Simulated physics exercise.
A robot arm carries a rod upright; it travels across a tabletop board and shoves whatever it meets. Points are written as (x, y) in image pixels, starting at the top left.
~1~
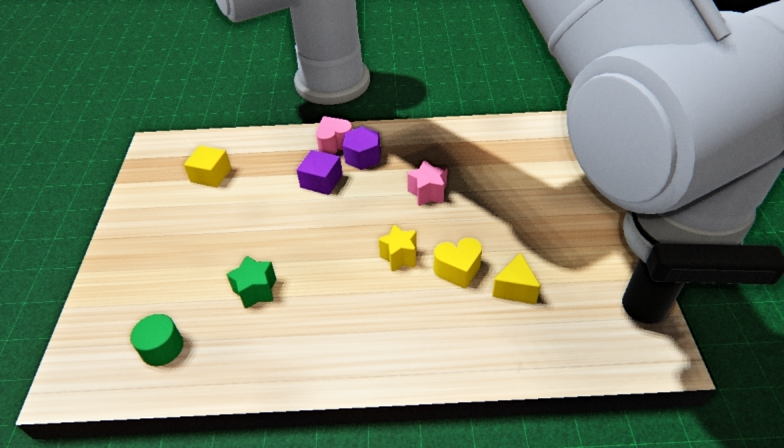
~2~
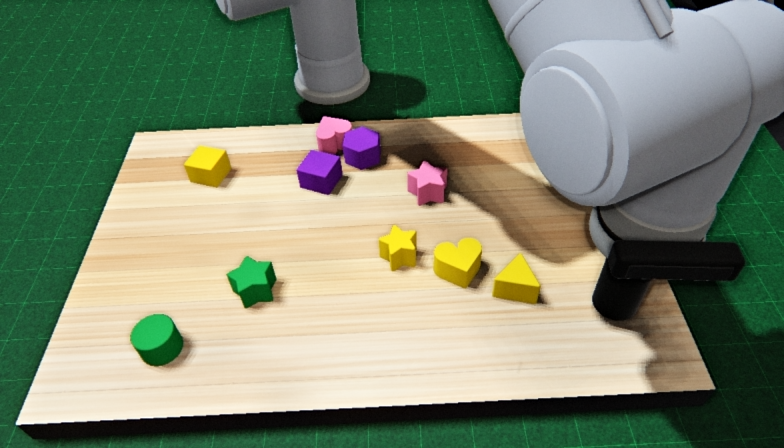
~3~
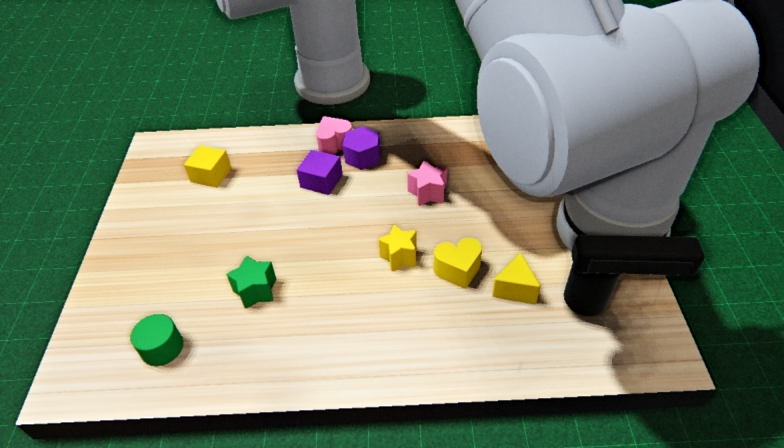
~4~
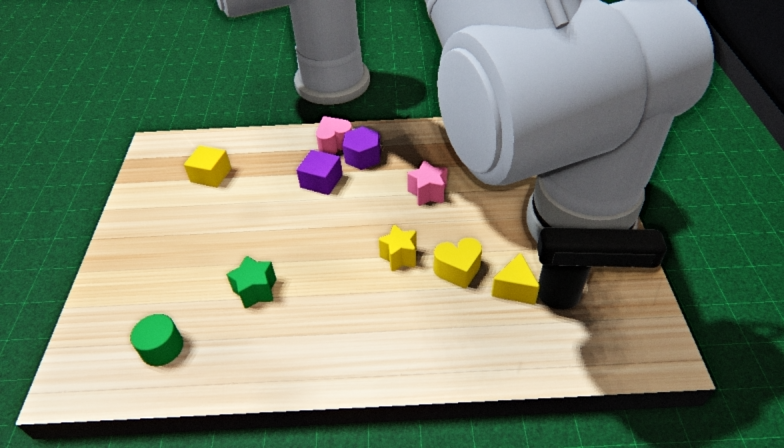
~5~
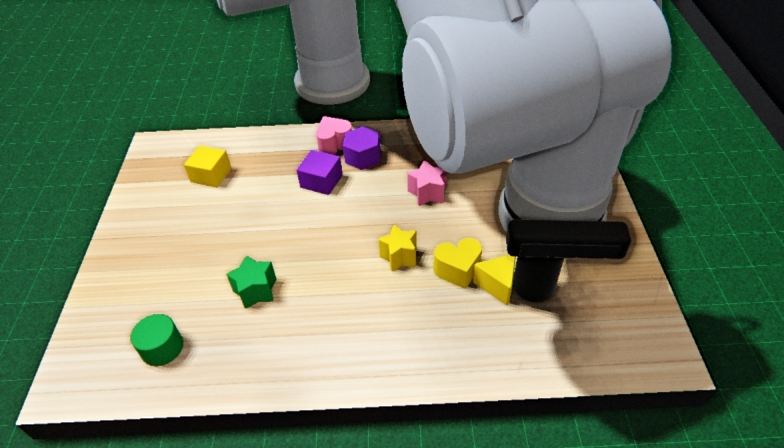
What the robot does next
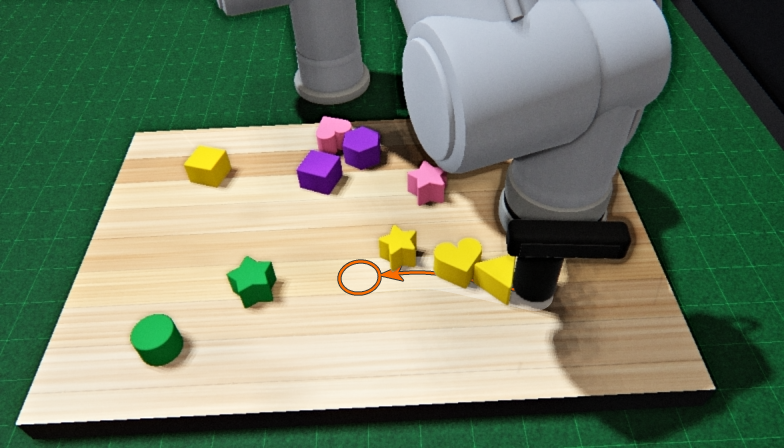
On a pale wooden board over a green surface, yellow, green, pink and purple blocks lie scattered while a grey robot arm holds a black rod near the right edge. The arm sweeps the rod left to the yellow triangular block, then pushes it slightly left, up against the yellow heart.
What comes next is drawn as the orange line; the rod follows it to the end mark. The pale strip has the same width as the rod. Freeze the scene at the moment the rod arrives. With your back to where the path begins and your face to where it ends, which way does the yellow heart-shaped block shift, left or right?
Well, taking the path from its start to its end as straight ahead, the yellow heart-shaped block moves to the right.
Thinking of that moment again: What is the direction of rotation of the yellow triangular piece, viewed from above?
Looking down, my answer is that the yellow triangular piece rotates anticlockwise.
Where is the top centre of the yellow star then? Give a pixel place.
I think it will end close to (371, 231).
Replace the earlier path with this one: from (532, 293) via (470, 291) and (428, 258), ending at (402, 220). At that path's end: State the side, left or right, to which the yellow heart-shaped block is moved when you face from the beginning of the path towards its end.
It moves off to the right.
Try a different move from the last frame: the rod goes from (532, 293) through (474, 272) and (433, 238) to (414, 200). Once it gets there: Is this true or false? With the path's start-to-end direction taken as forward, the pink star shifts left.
Answer: False.
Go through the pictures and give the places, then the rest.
Tip of the rod (644, 306), middles of tops, yellow star (399, 239), yellow heart-shaped block (460, 252), yellow triangular piece (519, 272), in the first frame.
Rod (614, 303), nothing pushed, in the second frame.
Rod (585, 299), nothing pushed, in the third frame.
Rod (559, 293), nothing pushed, in the fourth frame.
Rod (534, 286), yellow star (399, 239), yellow heart-shaped block (460, 252), yellow triangular piece (500, 267), in the fifth frame.
The line goes from (532, 293) by way of (473, 280) and (416, 272) to (360, 277).
The first path, step by step. One third of the way, rod (474, 272); yellow heart-shaped block (440, 242), turned 30° clockwise; yellow triangular piece (440, 271).
Two thirds of the way, rod (416, 265); yellow star (387, 236), turned 25° anticlockwise; yellow heart-shaped block (420, 224), turned 45° clockwise; yellow triangular piece (400, 279), turned 80° anticlockwise.
At the end, rod (359, 269); yellow star (371, 231), turned 20° clockwise; yellow heart-shaped block (420, 224), turned 50° clockwise; yellow triangular piece (392, 285), turned 105° anticlockwise.
